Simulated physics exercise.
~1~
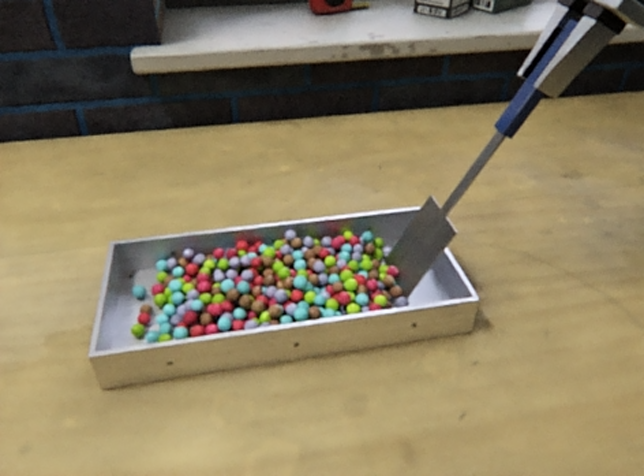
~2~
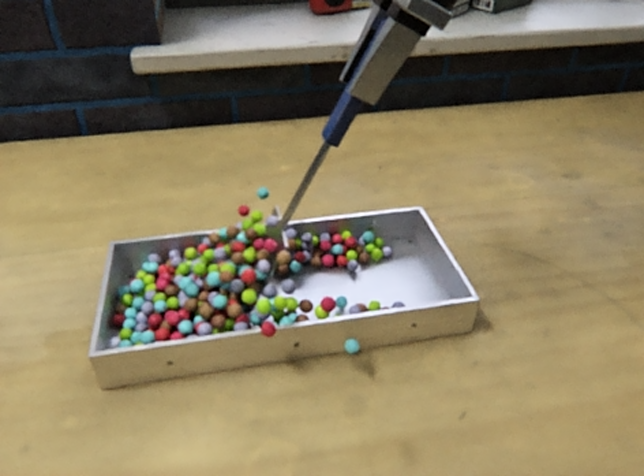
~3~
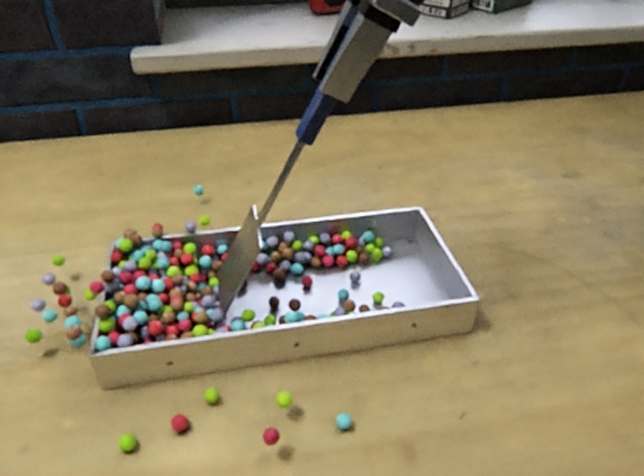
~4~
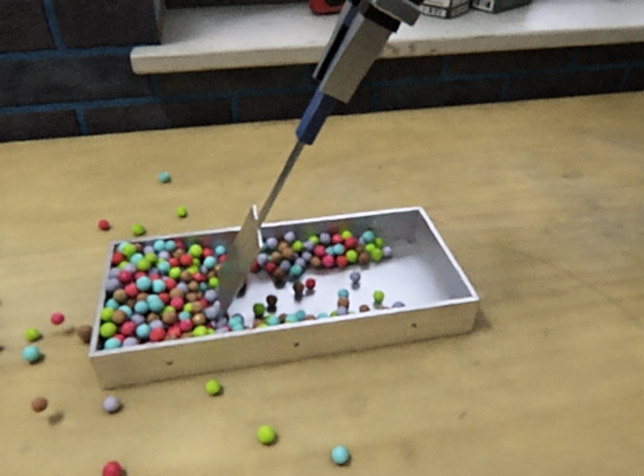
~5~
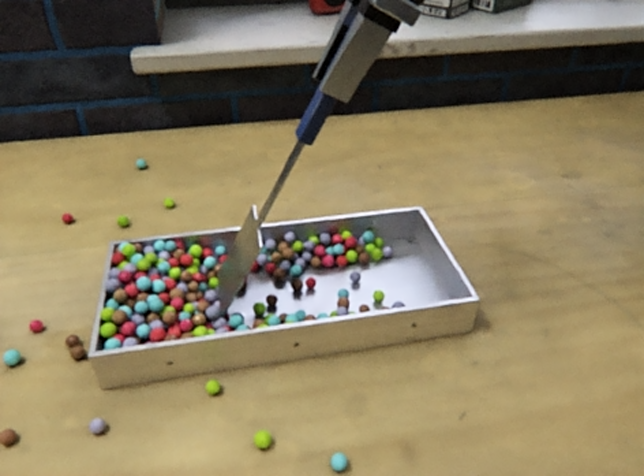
Colorful round sweets spilled over the edges of a metal tray as a robot-held spatula swept left through them and stopped, leaving most heaped at the tray's left side while the scattered ones rolled outward across the wooden table.
